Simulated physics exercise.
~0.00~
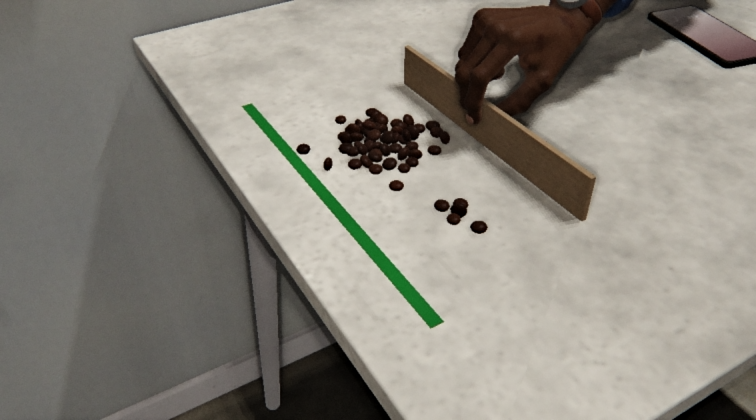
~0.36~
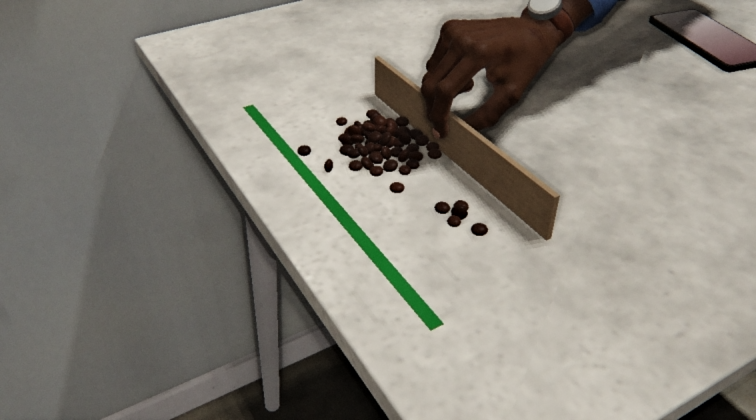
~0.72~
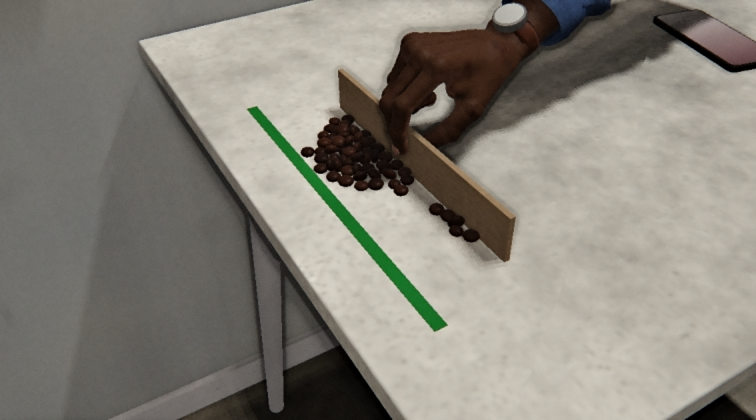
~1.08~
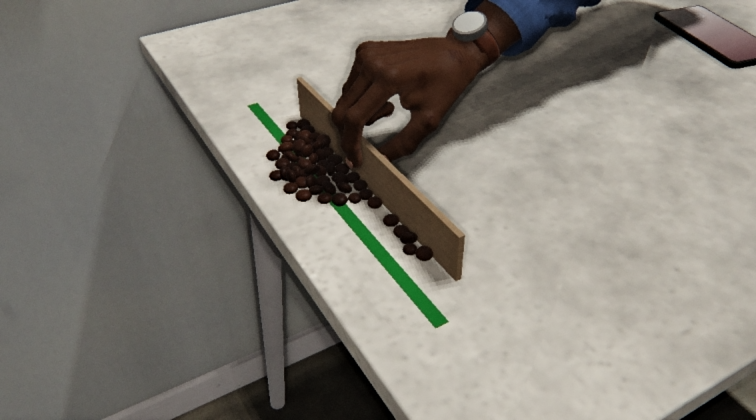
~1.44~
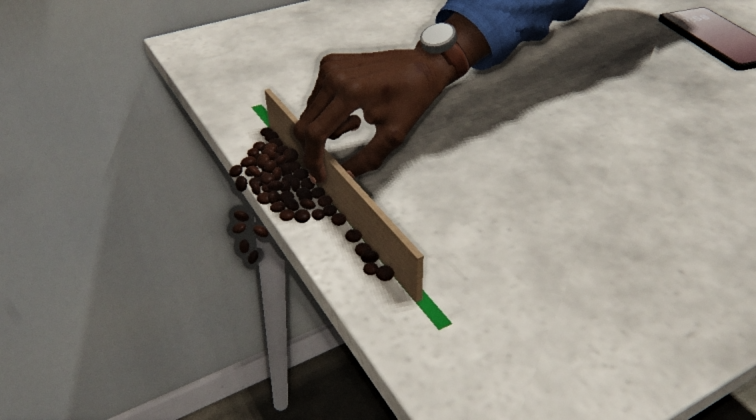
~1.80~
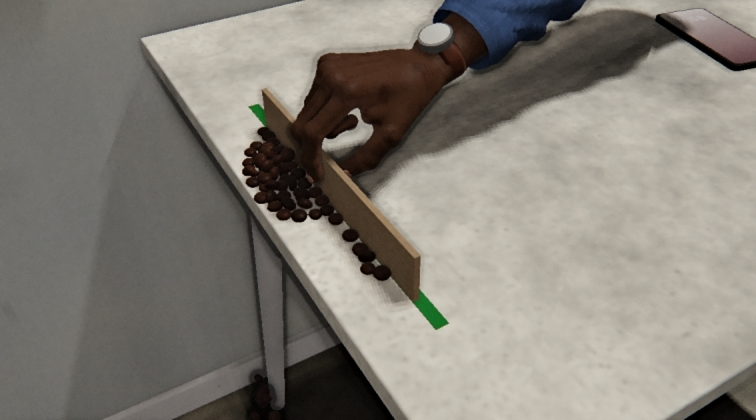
A hand slides a board left to green tape, pushing some beans off the table.
